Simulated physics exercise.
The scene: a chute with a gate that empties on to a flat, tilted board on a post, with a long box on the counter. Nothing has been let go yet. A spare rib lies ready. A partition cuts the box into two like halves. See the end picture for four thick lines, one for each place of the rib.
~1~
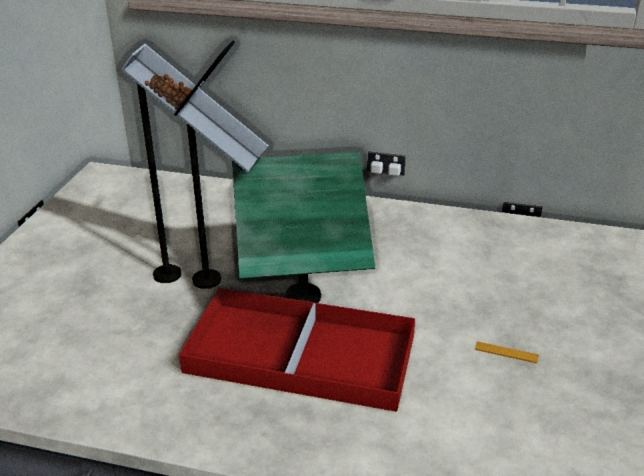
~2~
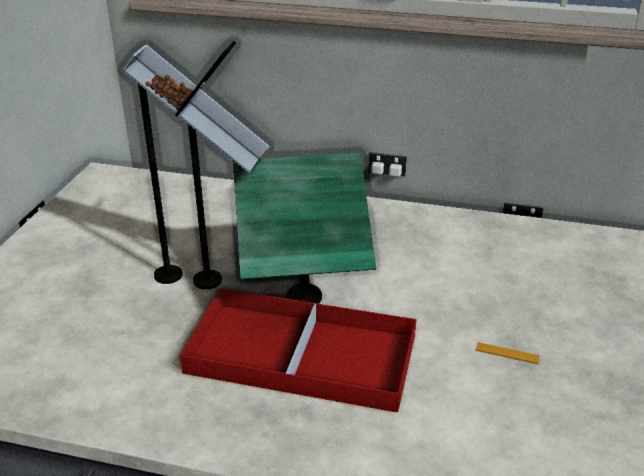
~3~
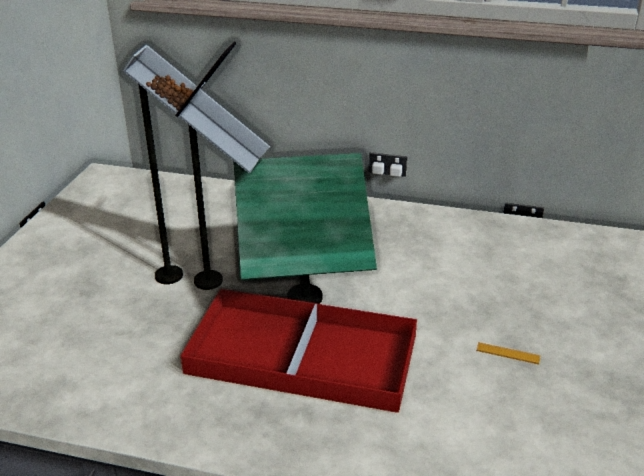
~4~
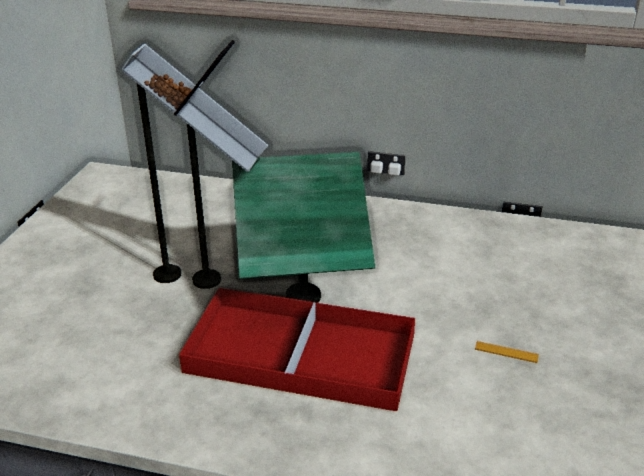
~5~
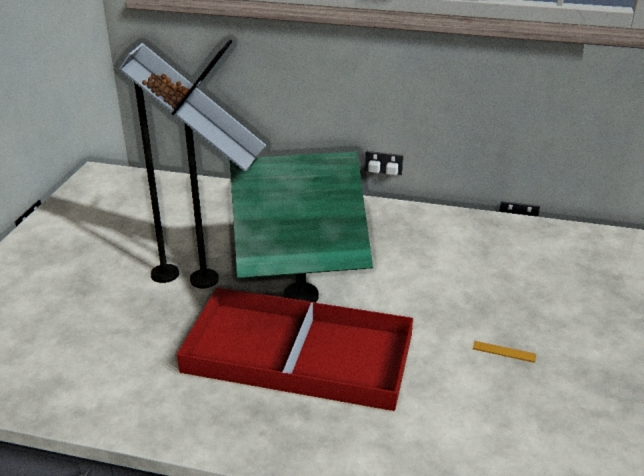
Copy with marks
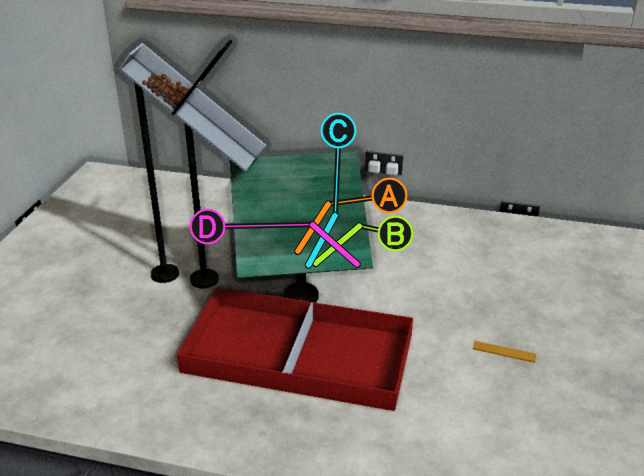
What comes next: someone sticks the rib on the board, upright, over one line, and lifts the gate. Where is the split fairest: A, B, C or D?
B.
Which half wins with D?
More lands on the right.
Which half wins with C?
More lands on the left.
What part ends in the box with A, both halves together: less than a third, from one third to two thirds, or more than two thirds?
More than two thirds.
On the marked copy, line A from (328, 203) to (297, 251); line B from (359, 225) to (315, 263); line C from (335, 215) to (308, 265); line D from (312, 224) to (357, 264).
With A, of what is caught, nearly all in the left half, a small part in the right.
With B, of what is caught, about half in the left half, about half in the right.
With C, of what is caught, most in the left half, about a quarter in the right.
With D, of what is caught, a small part in the left half, nearly all in the right.
